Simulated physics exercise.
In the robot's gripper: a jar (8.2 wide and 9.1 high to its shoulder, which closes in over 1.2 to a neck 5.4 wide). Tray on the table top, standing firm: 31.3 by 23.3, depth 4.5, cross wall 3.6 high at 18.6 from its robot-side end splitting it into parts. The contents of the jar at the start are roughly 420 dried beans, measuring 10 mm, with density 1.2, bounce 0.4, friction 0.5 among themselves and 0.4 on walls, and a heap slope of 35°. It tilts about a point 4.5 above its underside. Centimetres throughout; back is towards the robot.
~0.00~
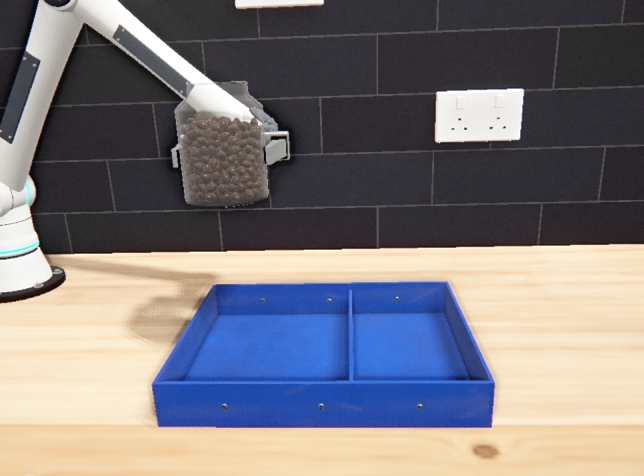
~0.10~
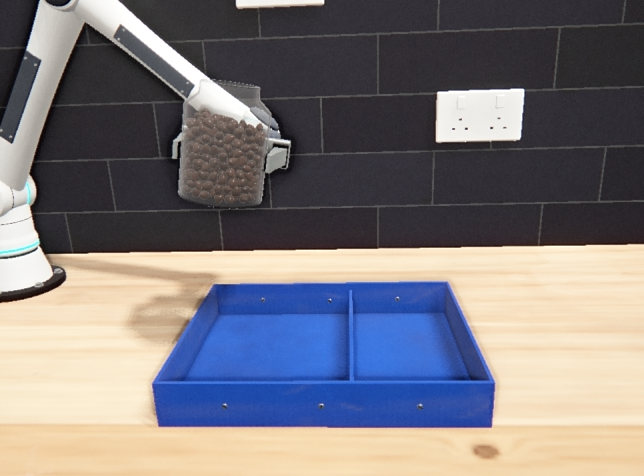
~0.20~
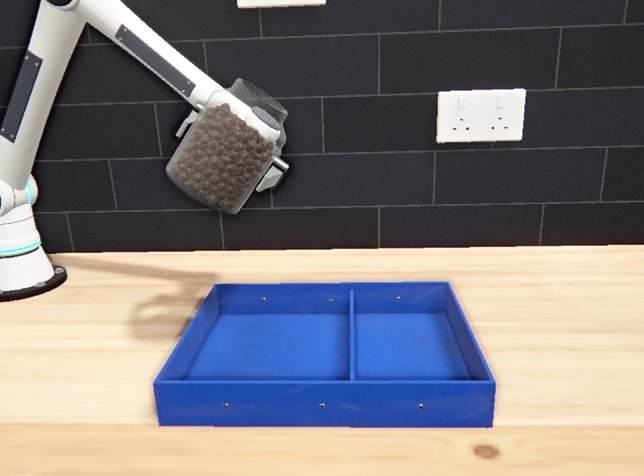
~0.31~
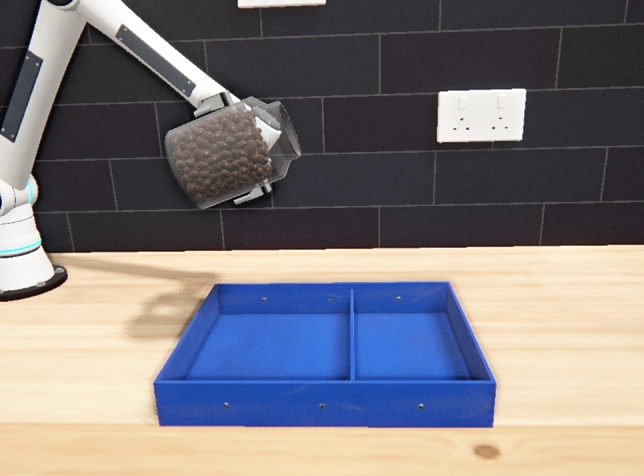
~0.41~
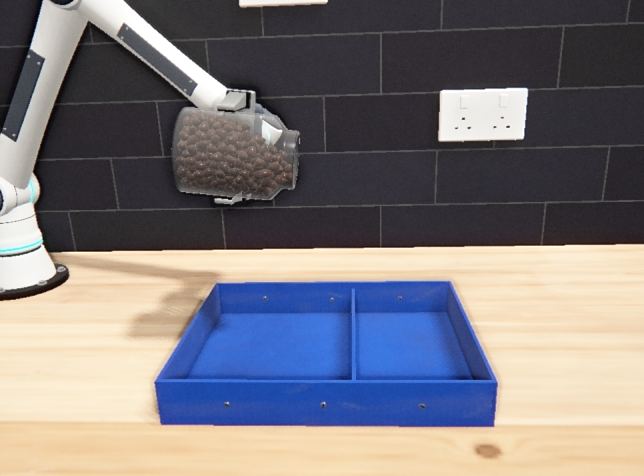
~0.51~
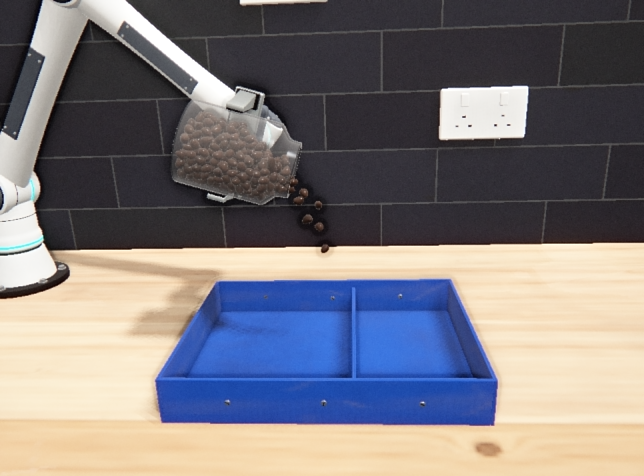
A white robot arm on the left holds a clear jar of dark brown beans upright before a black tiled wall, seen from the front by a nearly still camera. Below it, on a pale wooden table, sits a blue divided tray, with a white double socket on the wall to the right. The arm tips the jar rightward past level, and a few beans drop from its mouth.
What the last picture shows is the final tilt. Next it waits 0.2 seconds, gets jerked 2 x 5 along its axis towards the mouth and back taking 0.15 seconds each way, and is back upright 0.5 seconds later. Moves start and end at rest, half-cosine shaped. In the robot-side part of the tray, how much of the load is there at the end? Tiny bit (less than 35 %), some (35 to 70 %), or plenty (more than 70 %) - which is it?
Tiny bit.
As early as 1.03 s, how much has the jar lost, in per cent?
At that point I'd say close to 15 per cent has gone.
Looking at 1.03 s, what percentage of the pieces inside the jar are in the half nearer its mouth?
Around 60 percent.
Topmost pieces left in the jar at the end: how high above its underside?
Around 7.5 cm.
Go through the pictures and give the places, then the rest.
The jar middle at (224, 155), upright; upper third of the load around (220, 135), from x 185 to 260, top at y 115; 421 in the jar, in the first frame.
The jar middle at (224, 155), tipped 10°; upper third of the load around (221, 133), from x 185 to 260, top at y 115, in the second frame.
The jar middle at (226, 155), tipped 37°; upper third of the load around (223, 135), from x 175 to 270, top at y 105, in the third frame.
The jar middle at (226, 155), tipped 70°; upper third of the load around (224, 136), from x 175 to 265, top at y 115, in the fourth frame.
The jar middle at (228, 154), tipped 97°; upper third of the load around (216, 137), from x 180 to 290, top at y 115, in the fifth frame.
The jar middle at (228, 152), tipped 107°; upper third of the load around (214, 139), from x 180 to 325, top at y 115; 417 in the jar, 4 in flight or on a rim, in the sixth frame.
After 1.03 s, tipped 107°, highest piece 26 above the table; 353 in the jar, 29 in the robot-side part, 27 in the far-side part, 12 in flight or on a rim.
After 1.55 s, tipped 57°, highest piece 27 above the table; 299 in the jar, 63 in the far-side part, 54 in the robot-side part, 5 in flight or on a rim.
After 2.01 s, upright, highest piece 27 above the table; 299 in the jar, 67 in the far-side part, 55 in the robot-side part.
After 2.71 s, upright, highest piece 27 above the table; 299 in the jar, 67 in the far-side part, 55 in the robot-side part.
In the end, 299 in the jar, 67 in the far-side part, 55 in the robot-side part. That is 13 % in the robot-side part of the tray.
